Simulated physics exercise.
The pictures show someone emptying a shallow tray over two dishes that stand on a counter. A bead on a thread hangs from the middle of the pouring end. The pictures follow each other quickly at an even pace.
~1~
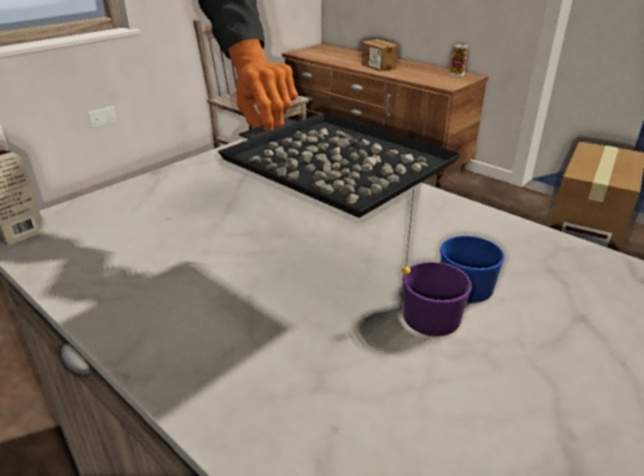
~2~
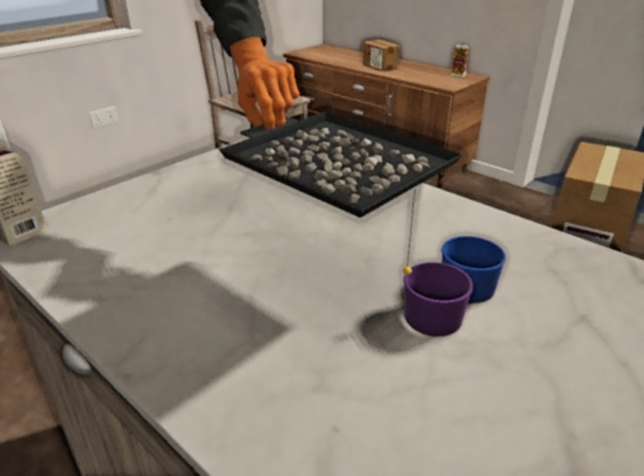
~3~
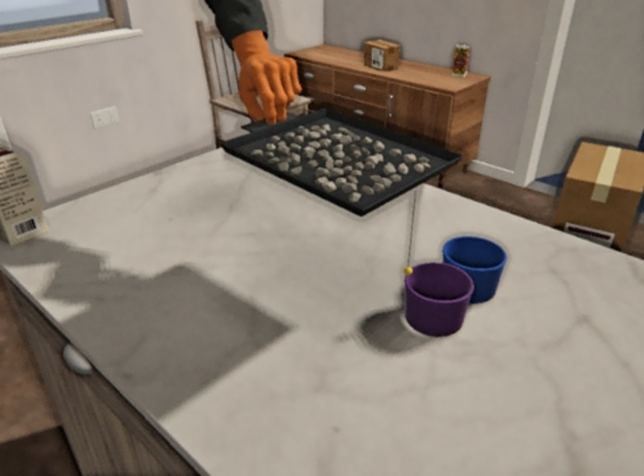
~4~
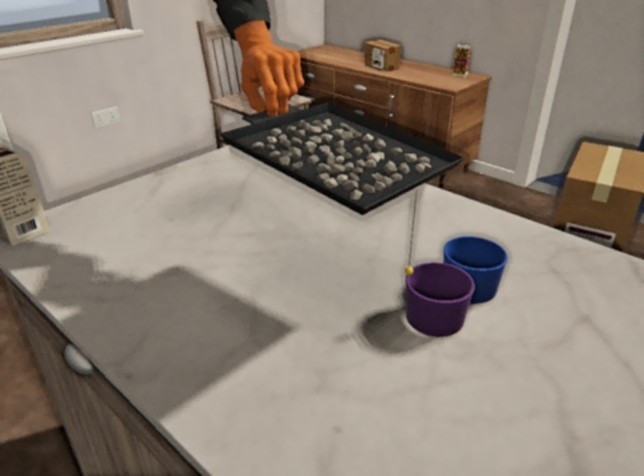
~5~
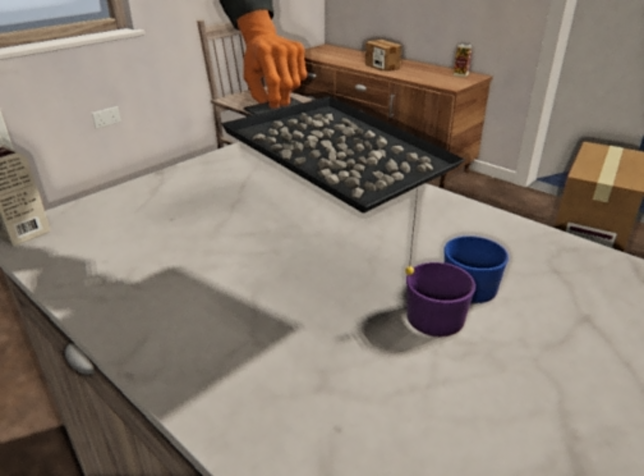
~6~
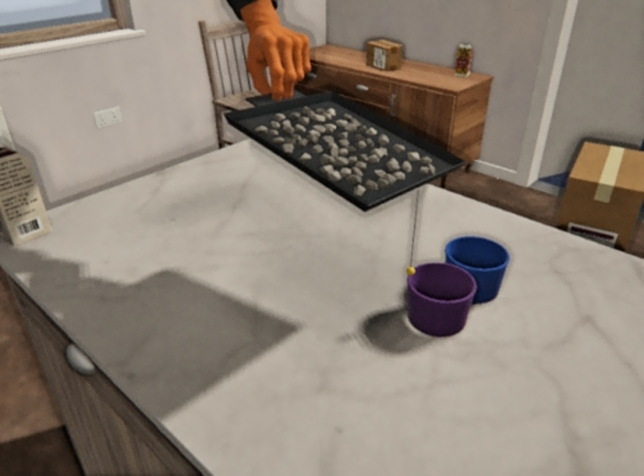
An orange-gloved hand slowly raising the back of a dark tray of gravel above a counter with purple and blue dishes.
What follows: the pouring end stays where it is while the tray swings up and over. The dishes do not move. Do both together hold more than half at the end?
Caught overall: Over half.
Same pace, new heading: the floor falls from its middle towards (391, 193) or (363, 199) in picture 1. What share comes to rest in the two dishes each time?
The first gives 20 %, the second 0 %.
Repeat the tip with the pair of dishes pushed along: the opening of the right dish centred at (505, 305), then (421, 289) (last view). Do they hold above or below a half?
One: Under half. Two: Under half.
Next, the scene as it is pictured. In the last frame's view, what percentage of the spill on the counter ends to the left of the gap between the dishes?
It comes to 70 per cent or so.
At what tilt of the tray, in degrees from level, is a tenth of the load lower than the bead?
Roughly 60°.
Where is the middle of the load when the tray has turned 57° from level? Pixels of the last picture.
Around (437, 171).
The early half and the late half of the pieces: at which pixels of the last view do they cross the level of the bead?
The first part at (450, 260); the rest at (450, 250).
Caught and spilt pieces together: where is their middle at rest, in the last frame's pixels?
Close to (444, 302).
Just after the last frame, tray tipped steeply; the larger part on the tray; just a few in the left dish; about a tenth in the right dish; roughly a quarter in the air.
A moment on, tray tipped right over; roughly half in the left dish; roughly a third in the right dish; roughly a quarter outside both; just a few in the air.
Further on, tray tipped past a quarter turn; roughly half in the left dish; roughly a third in the right dish; roughly a quarter outside both.
When it is over, tray tipped past a quarter turn; roughly half in the left dish; roughly a third in the right dish; roughly a quarter outside both.
